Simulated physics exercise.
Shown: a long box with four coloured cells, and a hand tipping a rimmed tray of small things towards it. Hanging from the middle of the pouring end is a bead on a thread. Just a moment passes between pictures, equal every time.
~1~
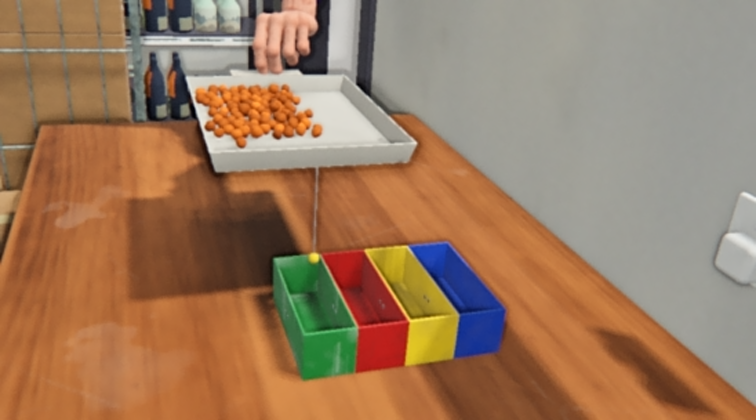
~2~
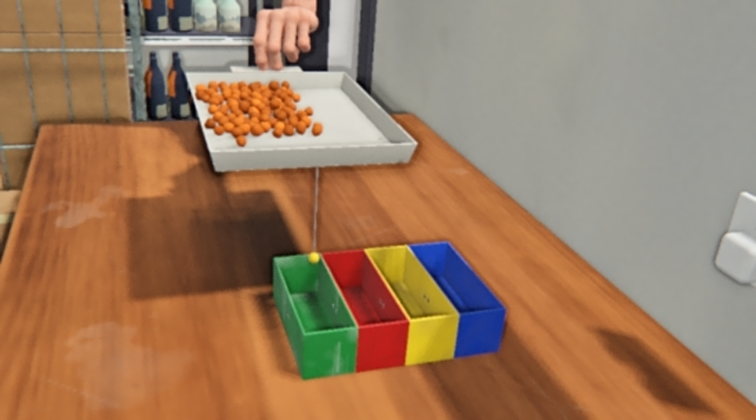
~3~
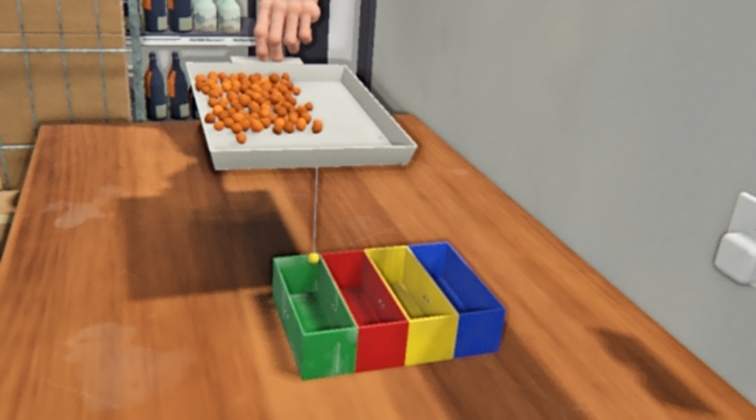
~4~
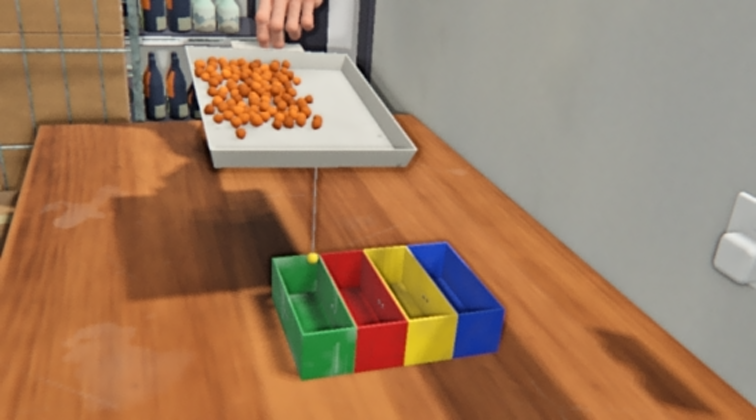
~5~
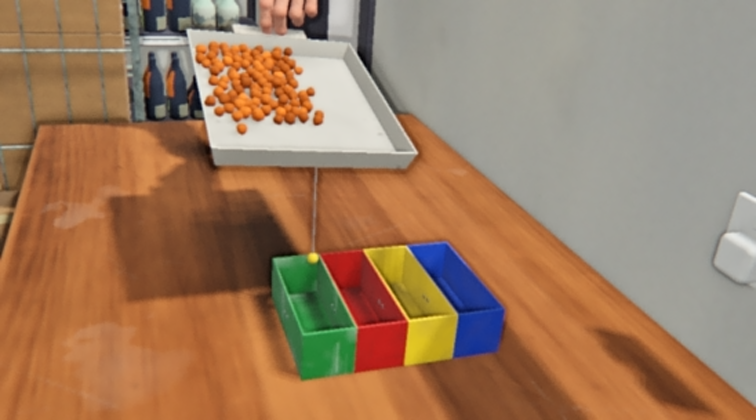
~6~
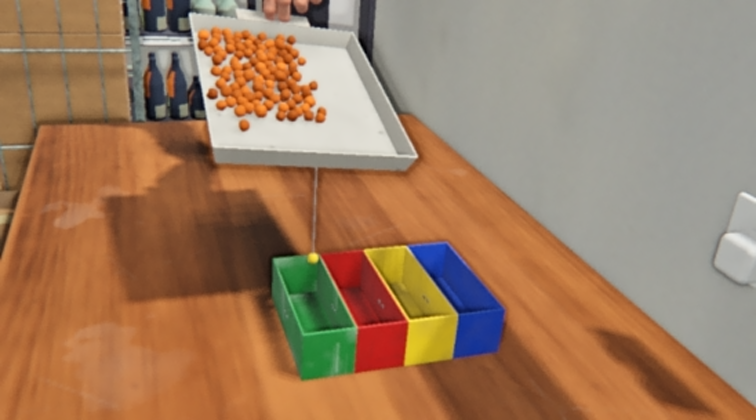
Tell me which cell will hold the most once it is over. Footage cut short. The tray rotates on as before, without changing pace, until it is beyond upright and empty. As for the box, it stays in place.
The yellow cell will hold the most.
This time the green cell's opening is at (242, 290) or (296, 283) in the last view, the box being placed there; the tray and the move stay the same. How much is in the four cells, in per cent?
The first yields 80 per cent and the second 90 per cent.
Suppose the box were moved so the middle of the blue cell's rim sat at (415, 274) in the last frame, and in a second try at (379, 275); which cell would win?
At the first place that blue cell, at the second that blue cell.
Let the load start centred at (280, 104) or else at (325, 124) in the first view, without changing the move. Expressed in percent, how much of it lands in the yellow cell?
Near 50 per cent and near 50 per cent.
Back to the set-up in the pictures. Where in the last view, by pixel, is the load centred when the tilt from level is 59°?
Somewhere around pixel (365, 144) in the last picture.
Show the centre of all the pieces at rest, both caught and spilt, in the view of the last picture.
Near (392, 321).
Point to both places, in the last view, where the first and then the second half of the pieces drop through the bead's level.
First part (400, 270), rest (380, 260).
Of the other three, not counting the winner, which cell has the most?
The cell in red.
Soon, tray tipped steeply; most on the tray; a stray few in the red cell; a stray few in the blue cell; a small part falling or outside the box.
A while on, tray tipped right over; about two thirds on the tray; a small part in the yellow cell; a stray few in the red cell; a stray few in the blue cell; a stray few in the green cell; a small part falling or outside the box.
Towards the end, tray tipped past a quarter turn; about half in the yellow cell; about a quarter in the red cell; a small part in the green cell; a small part in the blue cell; a small part falling or outside the box.
Finally, tray tipped past a quarter turn; about half in the yellow cell; about a quarter in the red cell; a small part in the green cell; a small part in the blue cell; a small part outside the box.
